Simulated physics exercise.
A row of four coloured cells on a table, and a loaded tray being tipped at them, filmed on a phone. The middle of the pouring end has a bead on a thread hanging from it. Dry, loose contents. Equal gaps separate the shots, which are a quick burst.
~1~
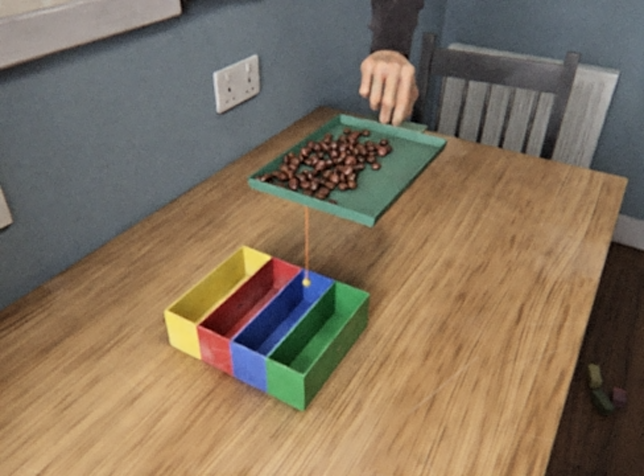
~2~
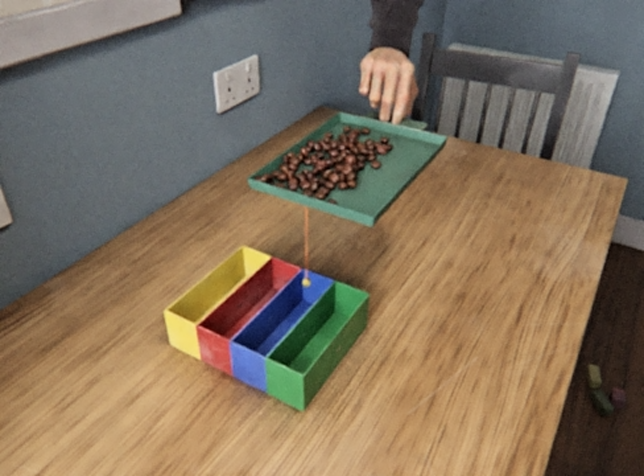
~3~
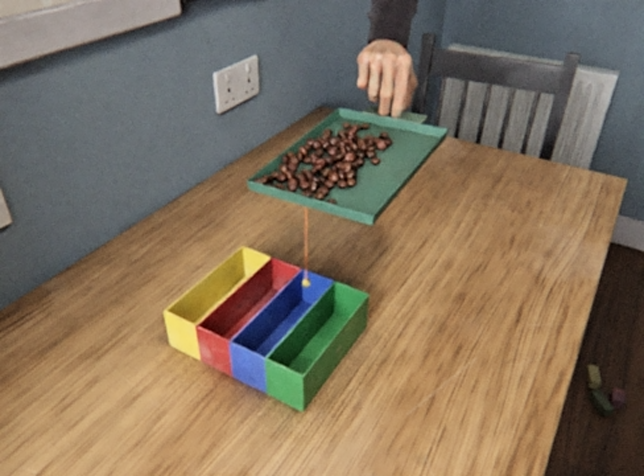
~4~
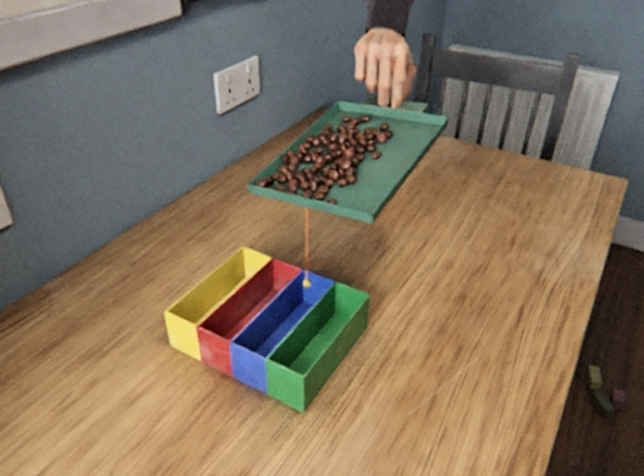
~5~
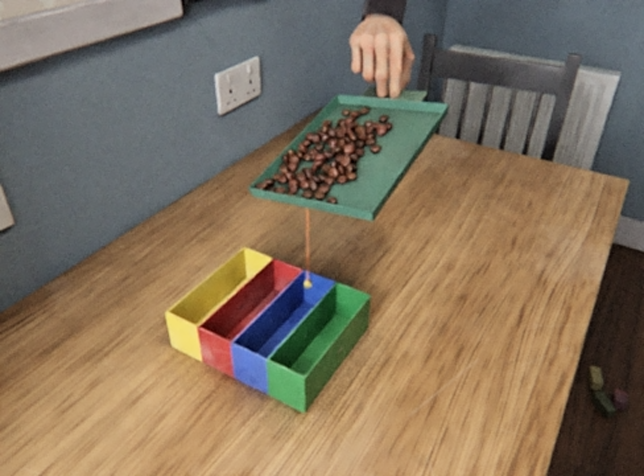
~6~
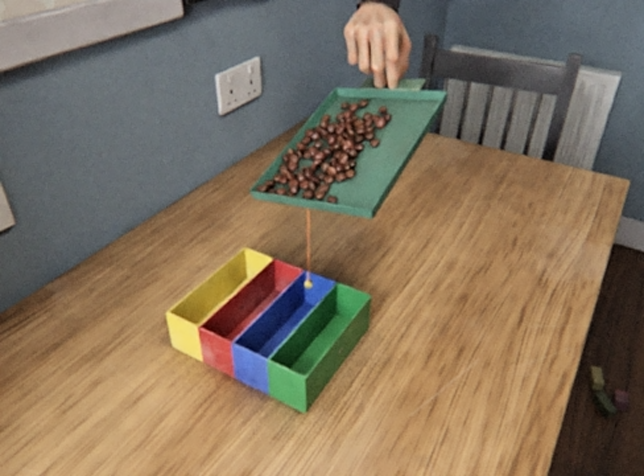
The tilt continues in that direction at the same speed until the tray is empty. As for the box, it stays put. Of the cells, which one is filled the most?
The red cell is filled the most.
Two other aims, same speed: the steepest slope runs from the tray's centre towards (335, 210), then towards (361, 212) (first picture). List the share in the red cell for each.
About 0 and 0 per cent.
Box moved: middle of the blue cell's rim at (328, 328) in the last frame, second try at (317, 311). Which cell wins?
First: That yellow cell. Second: Yellow.
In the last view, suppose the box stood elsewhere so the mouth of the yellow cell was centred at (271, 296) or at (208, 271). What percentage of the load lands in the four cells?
Estimates in order: 40 percent, 100 percent.
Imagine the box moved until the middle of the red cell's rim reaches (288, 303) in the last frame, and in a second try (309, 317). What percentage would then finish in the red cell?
You'd get 10 in a hundred the first time and 0 in a hundred the second.
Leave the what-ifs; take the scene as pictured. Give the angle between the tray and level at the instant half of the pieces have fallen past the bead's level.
About 100°.
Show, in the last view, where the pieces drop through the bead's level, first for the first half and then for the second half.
(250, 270) for the early half, (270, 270) for the late half.
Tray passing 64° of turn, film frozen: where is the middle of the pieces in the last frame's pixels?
The load is centred near (290, 145).
Soon, tray tipped steeply; nearly all on the tray; a stray few falling or outside the box.
A while on, tray tipped past a quarter turn; a small part on the tray; about half in the red cell; about a third in the yellow cell; a stray few in the blue cell; about a quarter falling or outside the box.
Towards the end, tray tipped past a quarter turn; about two thirds in the red cell; about a third in the yellow cell; a stray few in the blue cell; a stray few falling or outside the box.
Finally, tray tipped past a quarter turn; about two thirds in the red cell; about a third in the yellow cell; a stray few in the blue cell; none in the green cell; a stray few outside the box.
